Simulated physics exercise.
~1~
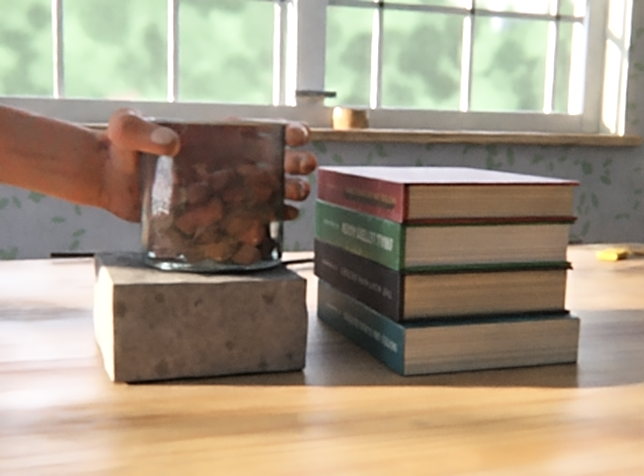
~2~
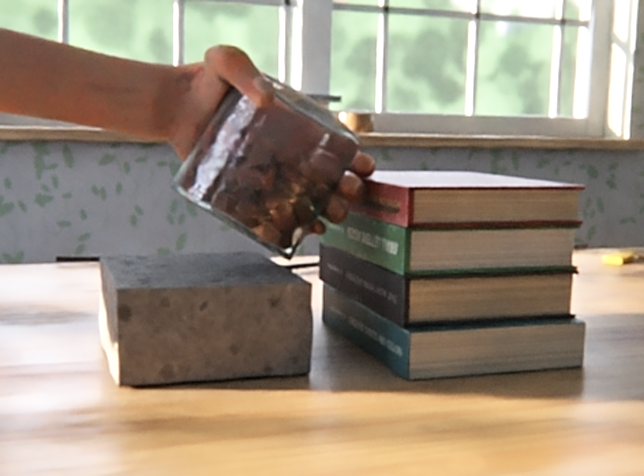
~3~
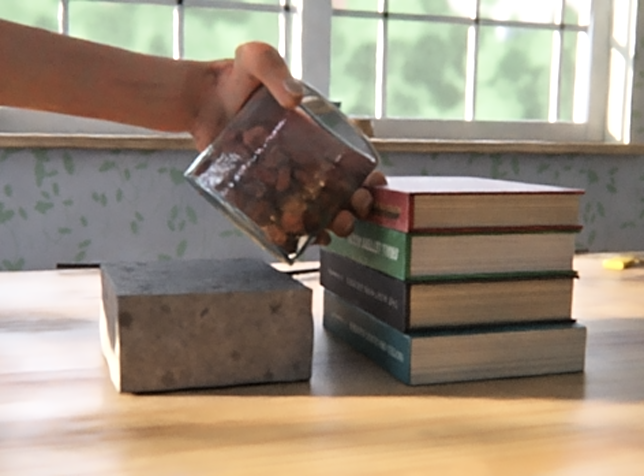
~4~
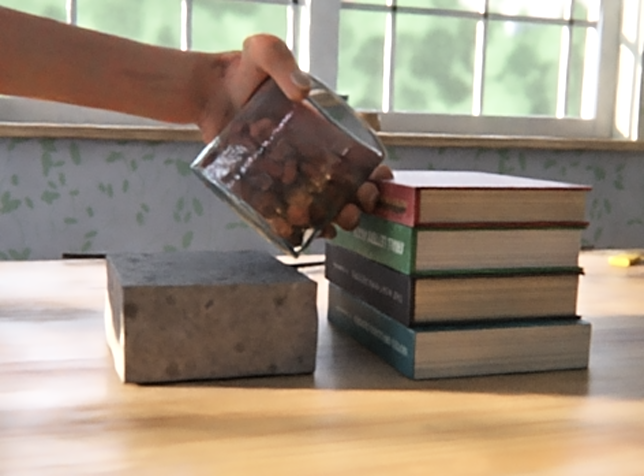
In the video, a hand lifts a glass of loose brownish pieces off a gray stone block and tilts it toward a stack of four books on the right. The glass ends up leaning against the books, still held, with its contents inside.
